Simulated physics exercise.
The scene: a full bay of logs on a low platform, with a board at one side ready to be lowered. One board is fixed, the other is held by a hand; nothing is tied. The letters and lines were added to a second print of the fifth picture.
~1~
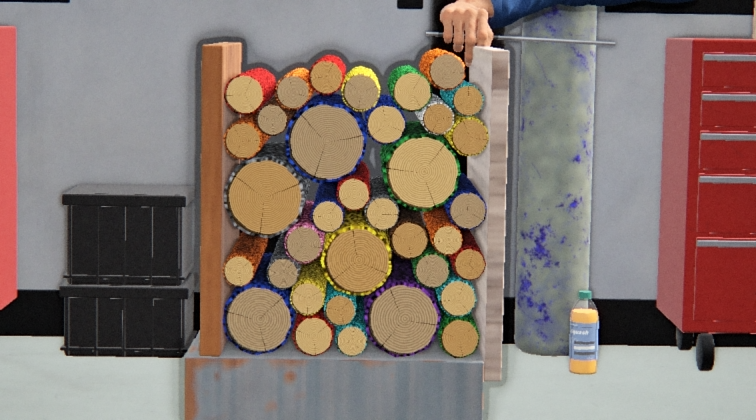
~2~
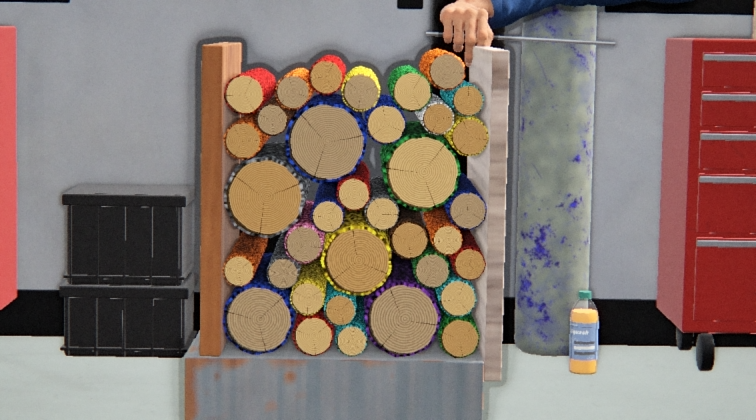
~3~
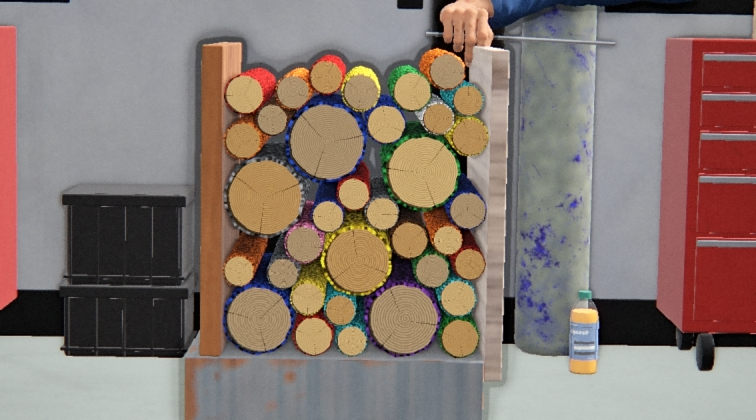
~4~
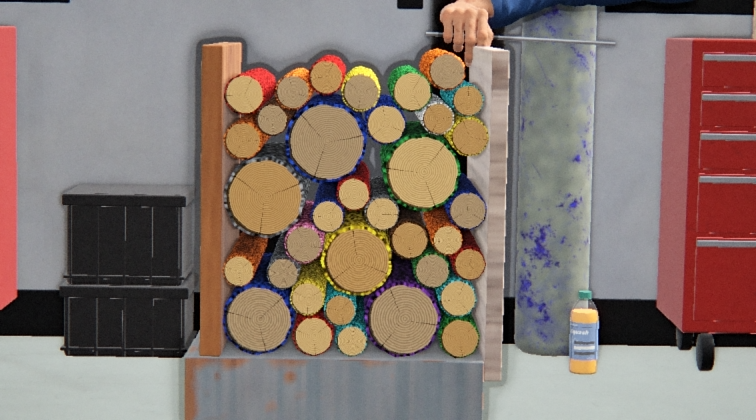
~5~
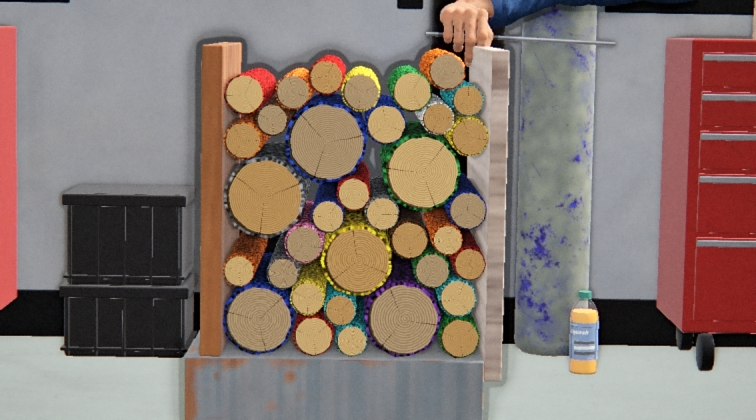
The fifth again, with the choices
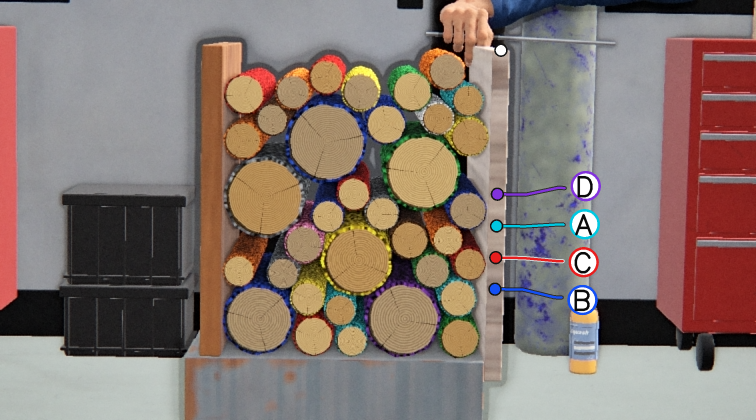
At first, a tight stack of round logs with colourful edges sits on a low platform between two upright boards, while a hand grips the top of the right board. Through to the end, the logs, boards and hand stay in place, with no clear movement anywhere.
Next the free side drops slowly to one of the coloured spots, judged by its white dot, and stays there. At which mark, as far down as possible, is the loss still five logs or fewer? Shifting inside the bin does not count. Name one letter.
Down to A.
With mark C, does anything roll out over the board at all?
Yes, at C.
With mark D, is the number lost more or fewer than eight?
Fewer than eight.
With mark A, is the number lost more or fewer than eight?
It loses fewer than eight.
On the marked copy, A at (496, 226); B at (495, 289); C at (496, 257); D at (497, 194); the white dot at (501, 50).
Following A. Soon after the start, top of the board (490, 126).
Later, top of the board (488, 212).
In the end, top of the board (487, 225), five out over the board.
As for the rest, B more than five out over the board; C six out over the board; D three out over the board.
